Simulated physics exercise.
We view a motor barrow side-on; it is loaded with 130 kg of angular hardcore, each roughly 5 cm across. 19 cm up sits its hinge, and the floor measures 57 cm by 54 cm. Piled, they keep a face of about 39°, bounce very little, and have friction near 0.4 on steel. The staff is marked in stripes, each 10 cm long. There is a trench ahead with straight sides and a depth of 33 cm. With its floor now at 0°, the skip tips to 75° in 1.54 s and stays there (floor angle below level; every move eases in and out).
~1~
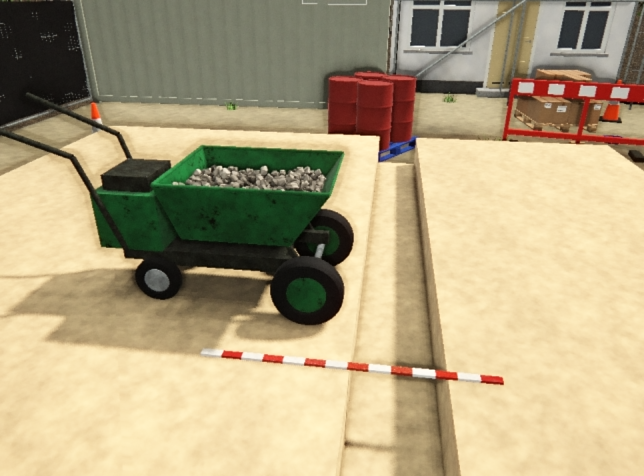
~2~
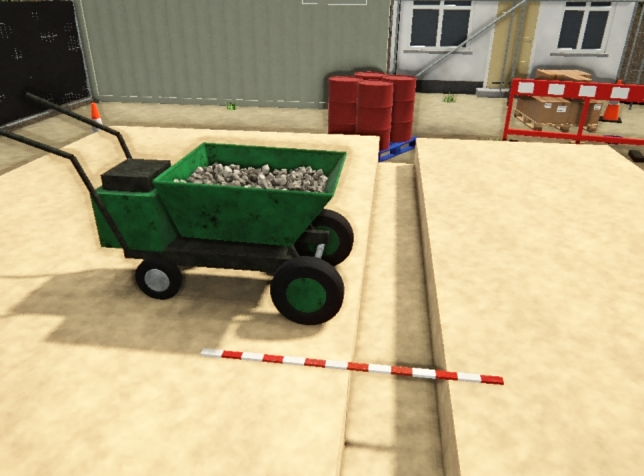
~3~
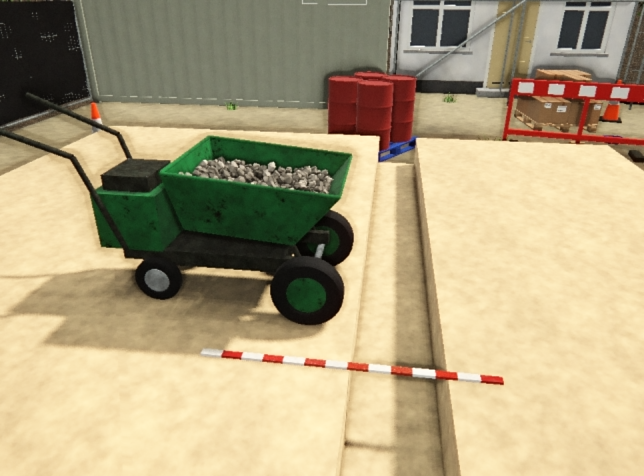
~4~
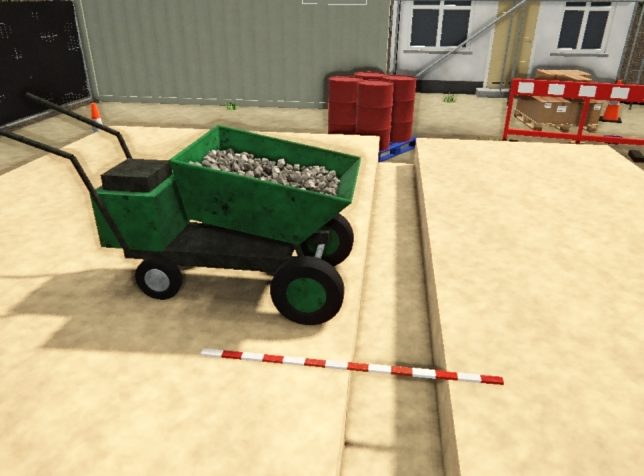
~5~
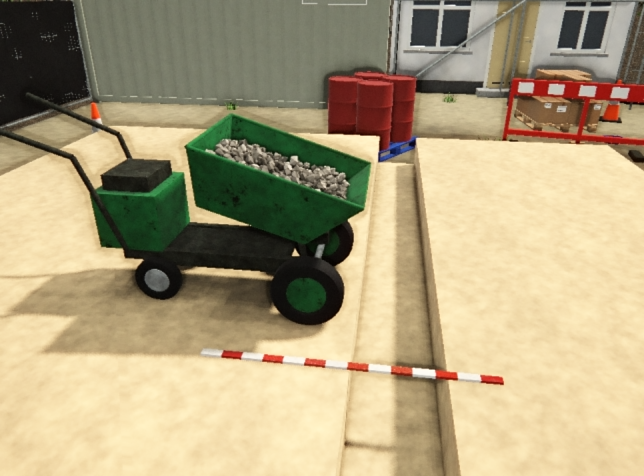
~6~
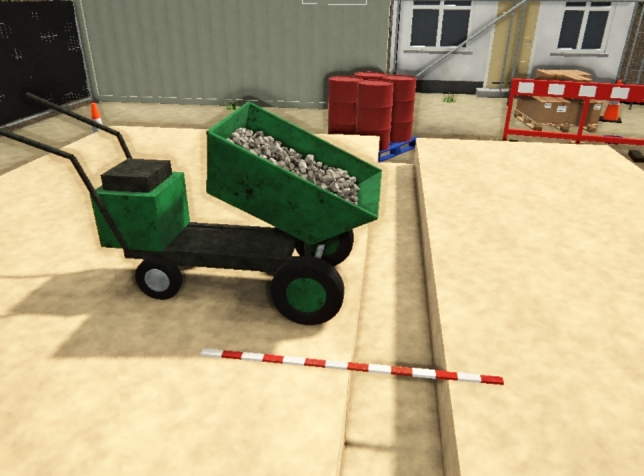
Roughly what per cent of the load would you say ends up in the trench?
I'd say 56 per cent ends up in the trench.
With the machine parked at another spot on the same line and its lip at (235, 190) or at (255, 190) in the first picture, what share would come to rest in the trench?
Estimates: 75 % then 90 %.
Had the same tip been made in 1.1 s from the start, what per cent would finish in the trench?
Close to 50 per cent then.
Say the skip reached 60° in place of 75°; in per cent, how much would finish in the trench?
It would be close to 15 percent.
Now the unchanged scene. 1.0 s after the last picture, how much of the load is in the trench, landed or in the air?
Some 10 per cent.
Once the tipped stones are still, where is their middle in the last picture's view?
I'd point to around (427, 327).
Then, 0.6 s after the last picture the floor is at 64°, 100 % in the skip; the foremost stones are at (413, 255).
Then, 1.0 s after the last picture the floor is at 75°, 71 % in the skip, 9 % in the trench, 20 % past the trench; the foremost stones are at (500, 300).
Then, 1.4 s after the last picture the floor is at 75°, 42 % in the skip, 21 % in the trench, 37 % past the trench; the foremost stones are at (575, 325).
Then, 3.3 s after the last picture the floor is at 75°, 7 % in the skip, 56 % in the trench, 36 % past the trench; the foremost stones are at (598, 324).
